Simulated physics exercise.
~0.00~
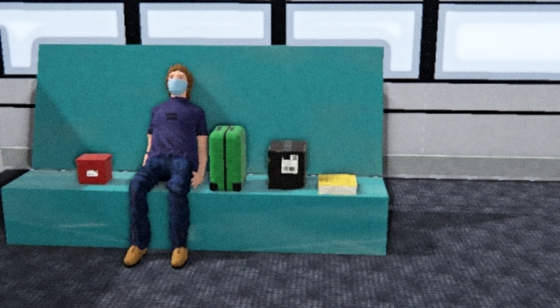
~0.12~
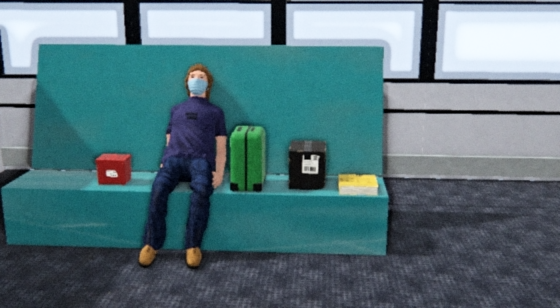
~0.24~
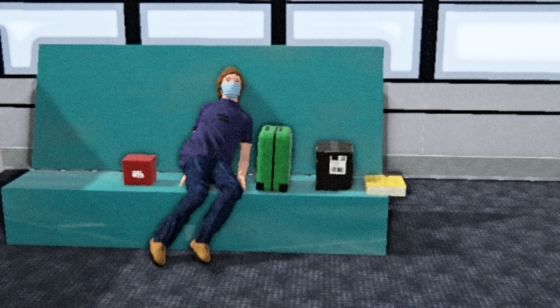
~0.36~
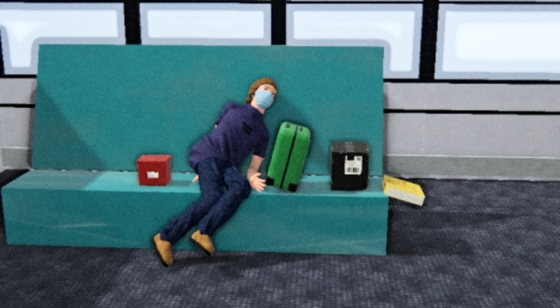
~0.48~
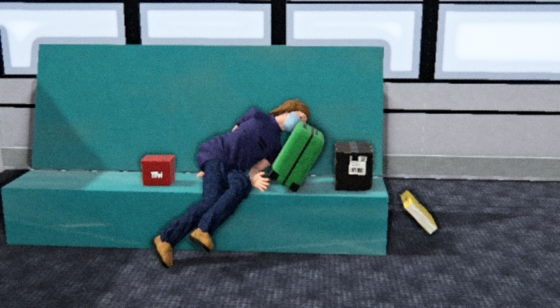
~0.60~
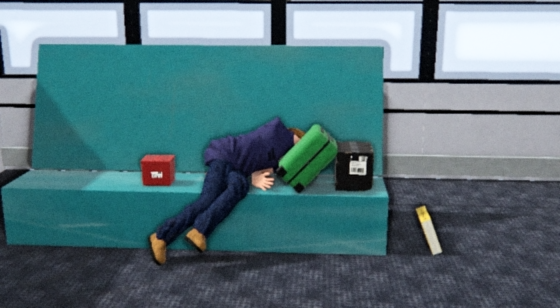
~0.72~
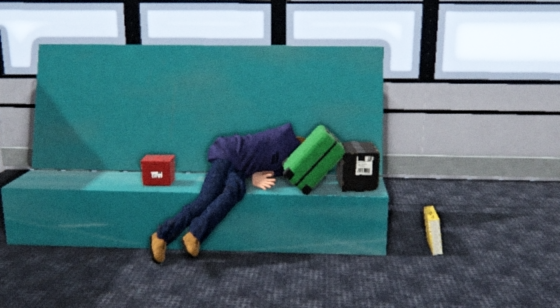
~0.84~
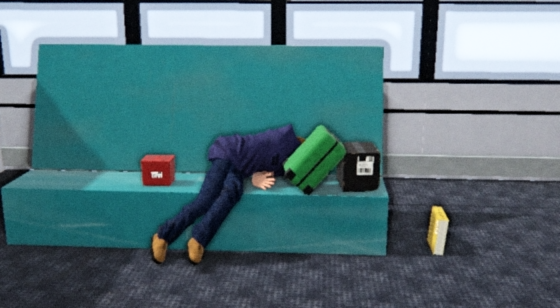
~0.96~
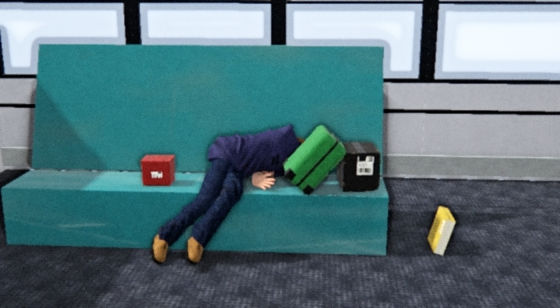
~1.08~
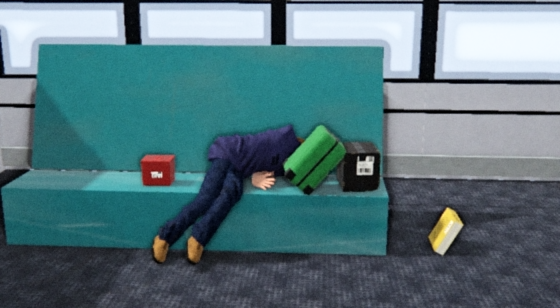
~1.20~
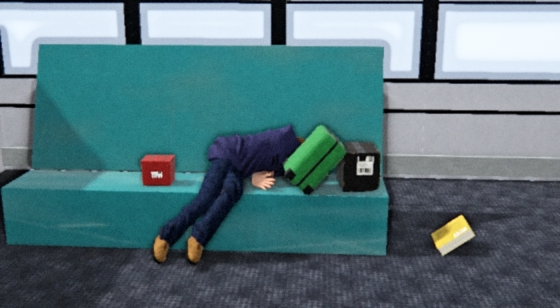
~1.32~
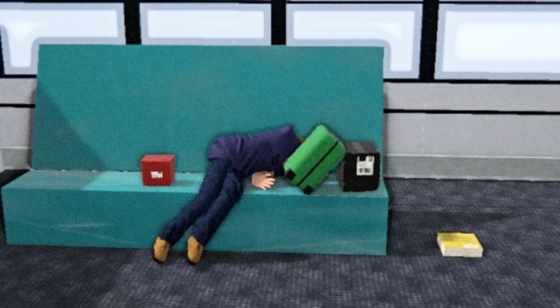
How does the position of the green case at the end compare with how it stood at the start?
At the start the green case stands upright on the bench beside the person, and at the end it is leaning over to the right, towards the black holdall.
